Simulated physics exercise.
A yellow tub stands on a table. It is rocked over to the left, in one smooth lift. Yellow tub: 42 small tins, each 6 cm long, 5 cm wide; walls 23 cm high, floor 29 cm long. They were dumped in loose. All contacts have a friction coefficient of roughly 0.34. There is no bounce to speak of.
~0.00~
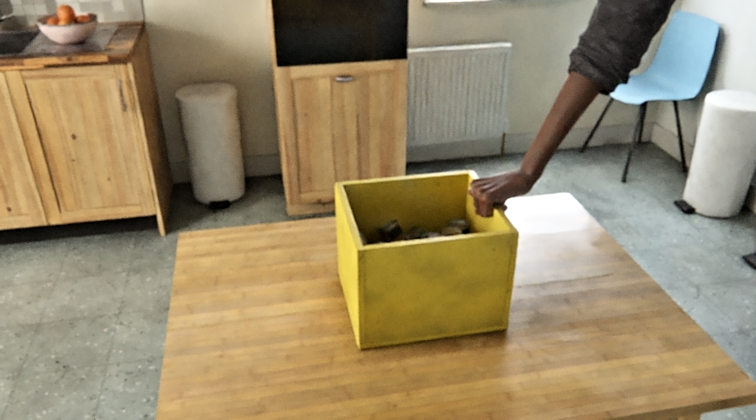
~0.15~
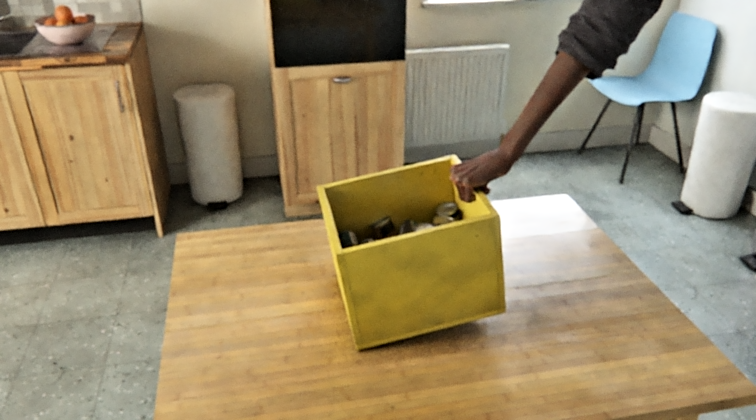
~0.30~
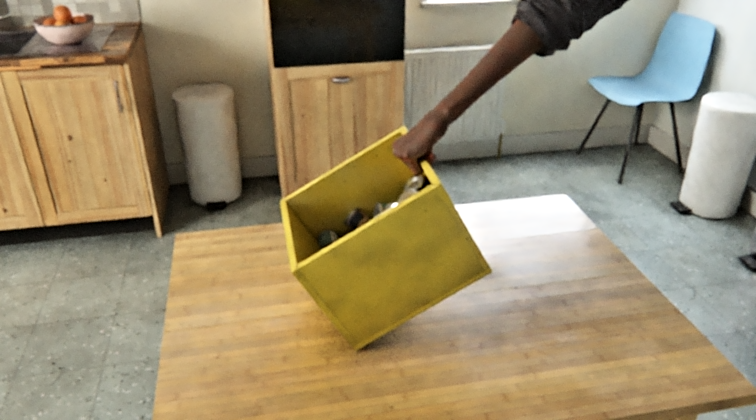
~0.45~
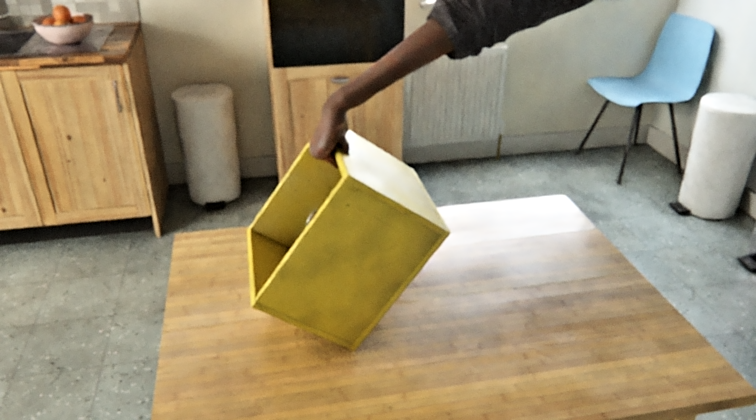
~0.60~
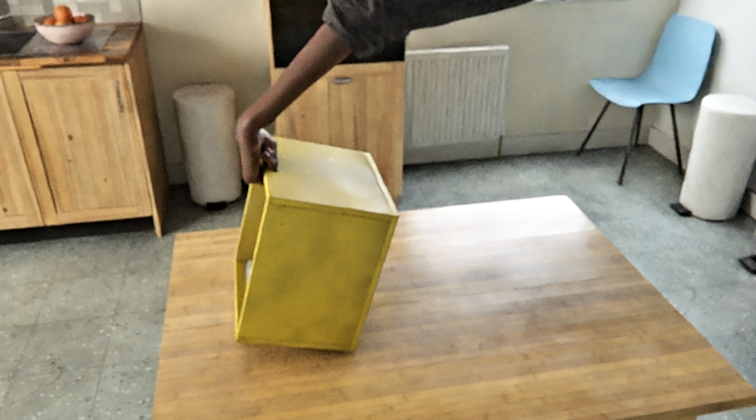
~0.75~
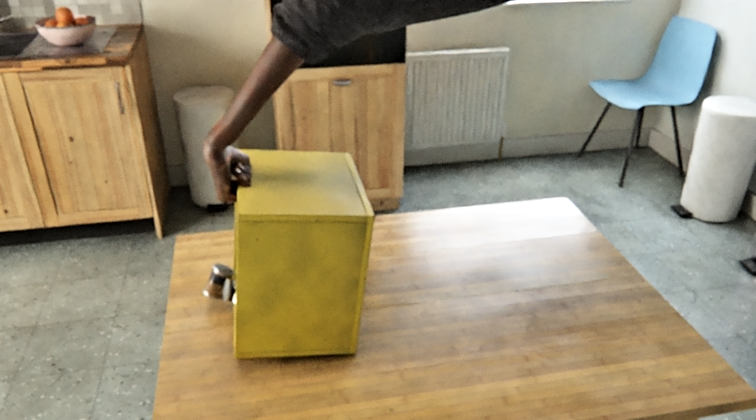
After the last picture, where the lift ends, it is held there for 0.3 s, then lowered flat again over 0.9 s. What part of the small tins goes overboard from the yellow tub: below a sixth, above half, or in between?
The yellow tub loses from a sixth to a half of its small tins.
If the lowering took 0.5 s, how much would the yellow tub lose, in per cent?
Then yellow tub 40 per cent.
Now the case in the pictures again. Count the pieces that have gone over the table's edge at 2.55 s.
Some 6 pieces.
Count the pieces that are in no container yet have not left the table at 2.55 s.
About 5.
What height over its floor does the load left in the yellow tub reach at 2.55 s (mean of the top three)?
Some 15 cm.
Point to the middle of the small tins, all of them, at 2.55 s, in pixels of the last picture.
Around (382, 290).
After 1.04 s, tilt 83°; 7 of 42 out of the yellow tub.
After 1.40 s, tilt 55°; 10 of 42 out of the yellow tub.
After 1.90 s, tilt 1°; 11 of 42 out of the yellow tub.
When it is over (at 2.55 s), 11 of 42 out of the yellow tub. Asked share, 11 of 42, 26 per cent.
